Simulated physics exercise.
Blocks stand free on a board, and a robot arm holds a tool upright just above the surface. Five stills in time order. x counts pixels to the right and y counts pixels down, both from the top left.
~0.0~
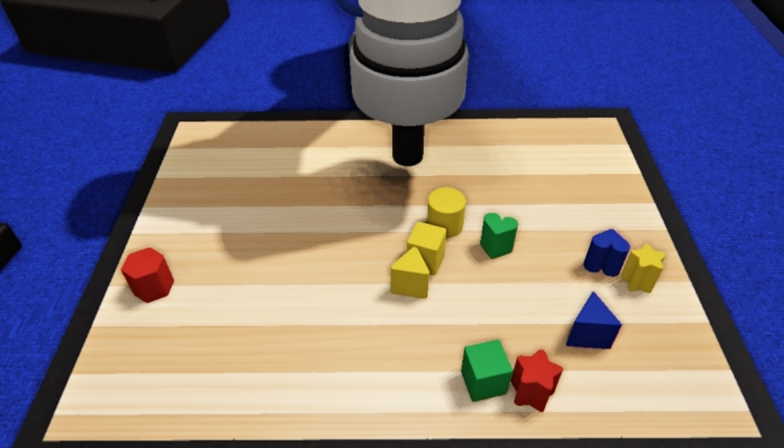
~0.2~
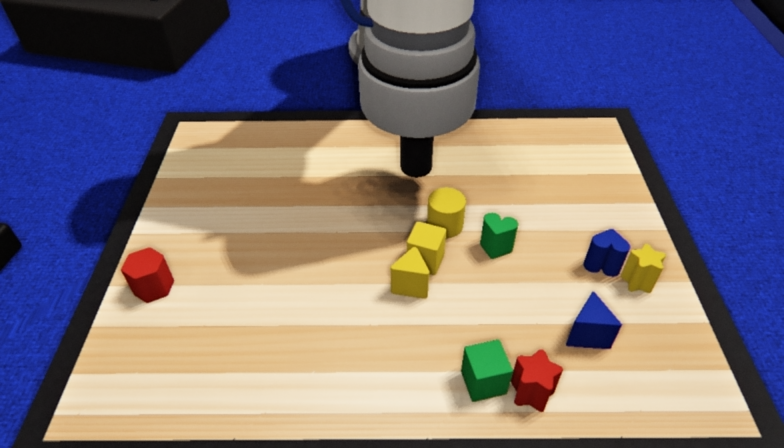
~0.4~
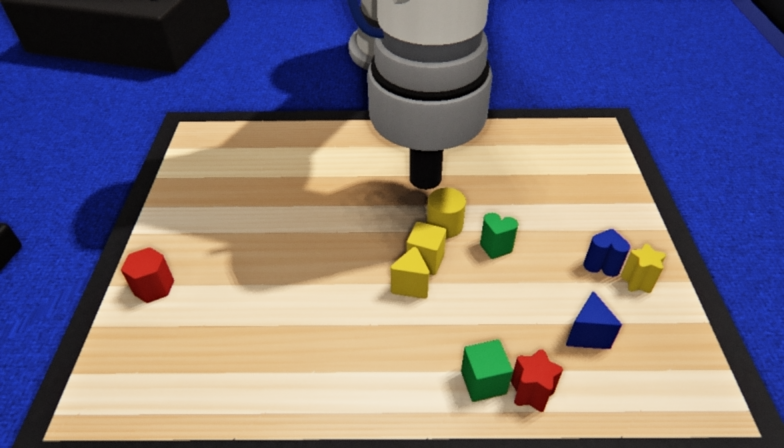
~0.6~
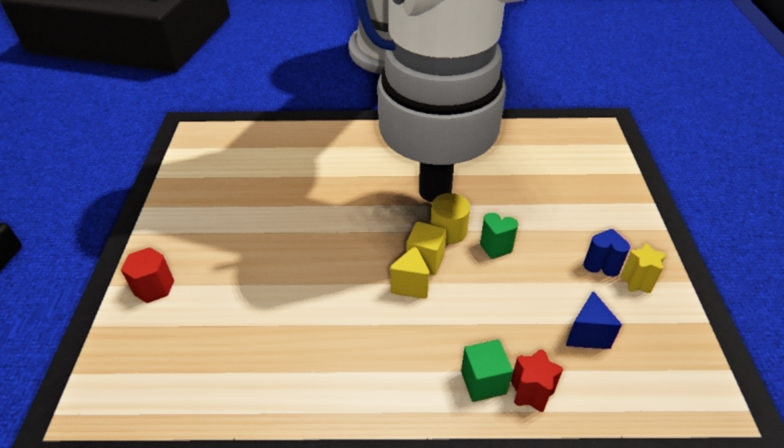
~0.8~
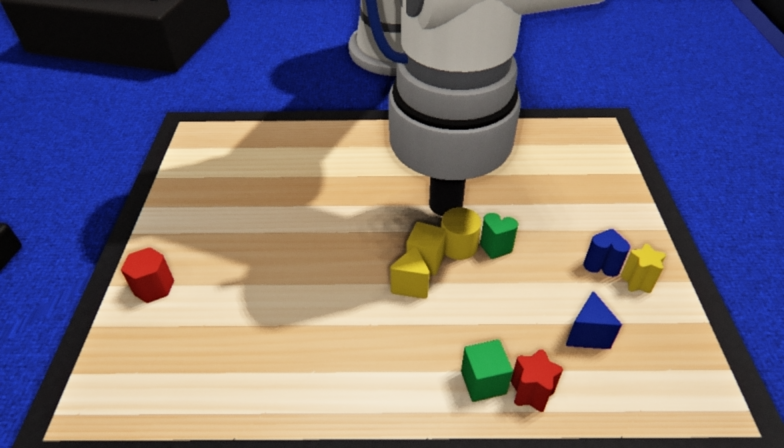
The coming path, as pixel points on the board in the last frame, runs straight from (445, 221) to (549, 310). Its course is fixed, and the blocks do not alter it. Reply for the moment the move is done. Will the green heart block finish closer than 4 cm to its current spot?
Final answer: No.
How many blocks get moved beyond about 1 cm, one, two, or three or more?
The answer will be two.
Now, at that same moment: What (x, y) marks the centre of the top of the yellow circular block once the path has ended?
In the picture, that point is around (503, 286).
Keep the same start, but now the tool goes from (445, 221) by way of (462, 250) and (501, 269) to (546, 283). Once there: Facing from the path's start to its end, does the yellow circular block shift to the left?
The answer is no.
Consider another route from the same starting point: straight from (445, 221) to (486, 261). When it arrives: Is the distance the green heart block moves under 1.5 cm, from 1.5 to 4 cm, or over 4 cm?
It is going to finish 1.5 to 4 cm from where it is now.
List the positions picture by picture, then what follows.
The first frame shows lower end of the tool at (408, 157), tops of blocks, yellow circular block at (447, 200), green heart block at (500, 222), blue triangular block at (597, 312).
The second frame shows tool at (416, 168), blocks as before.
The third frame shows tool at (425, 179), blocks as before.
The fourth frame shows tool at (435, 192), yellow circular block at (451, 205).
The fifth frame shows tool at (446, 205), yellow circular block at (462, 220), green heart block at (500, 222), blue triangular block at (597, 312).
On the path given first. One third of the way, tool at (478, 233); yellow circular block at (484, 252); green heart block at (516, 229), turned 15° anticlockwise.
Two thirds of the way, tool at (514, 263); yellow circular block at (499, 280); green heart block at (546, 241), turned 95° anticlockwise.
At the end, tool at (554, 294); yellow circular block at (503, 286); green heart block at (549, 244), turned 130° anticlockwise; blue triangular block not moved.
